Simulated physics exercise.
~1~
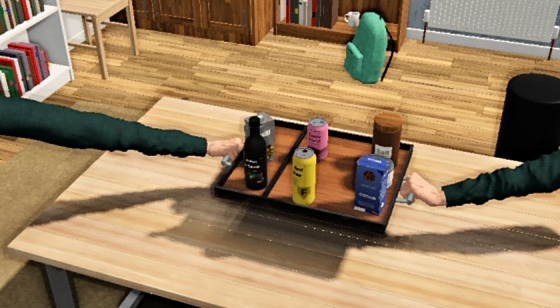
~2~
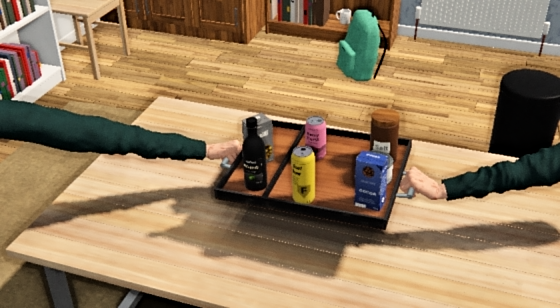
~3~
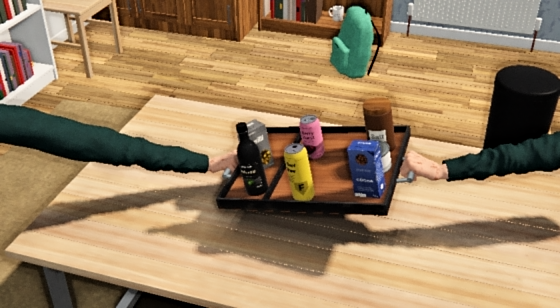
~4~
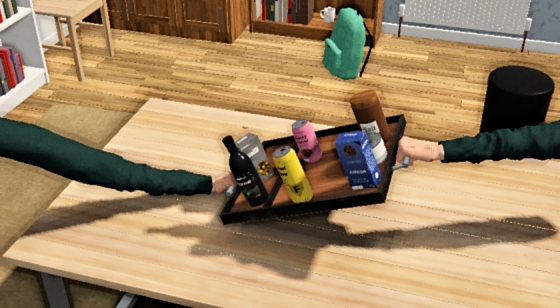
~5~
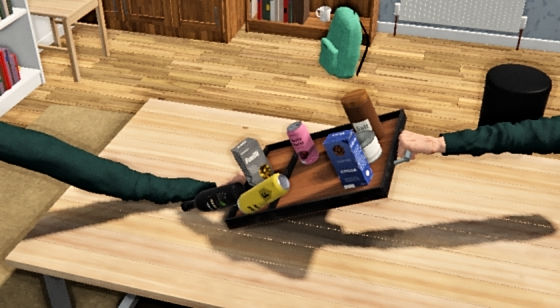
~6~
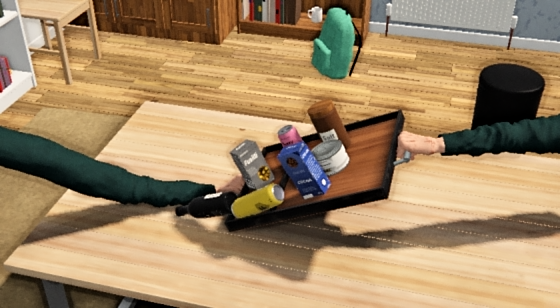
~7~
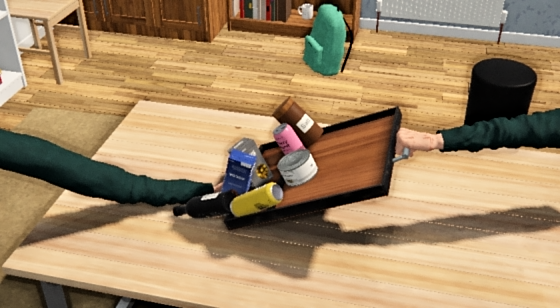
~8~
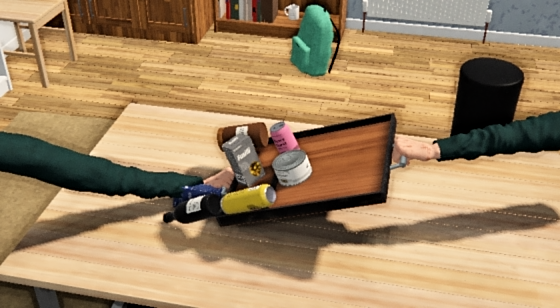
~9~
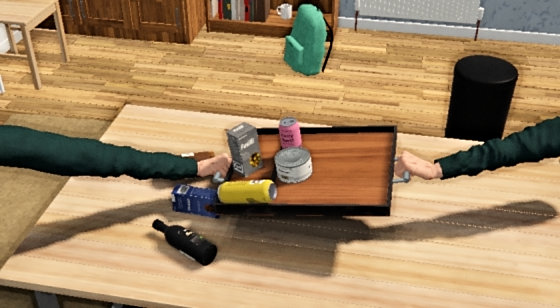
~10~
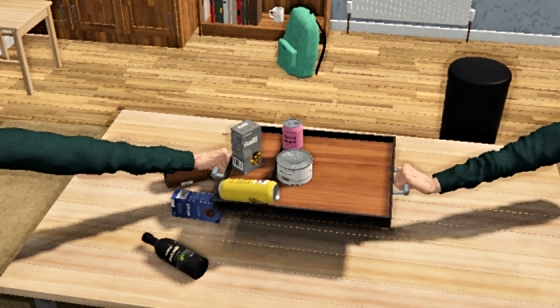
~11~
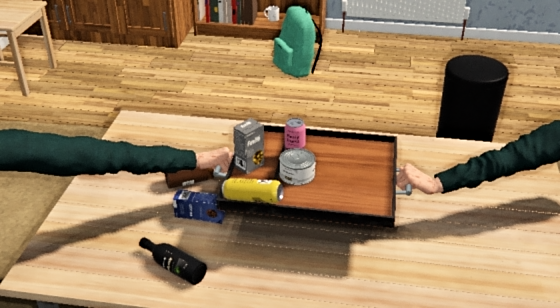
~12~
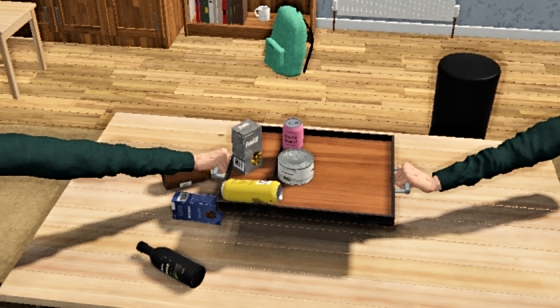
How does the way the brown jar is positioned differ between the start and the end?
At the start the brown jar stands upright on the tray, but at the end it lies on its side, off the tray's left edge.
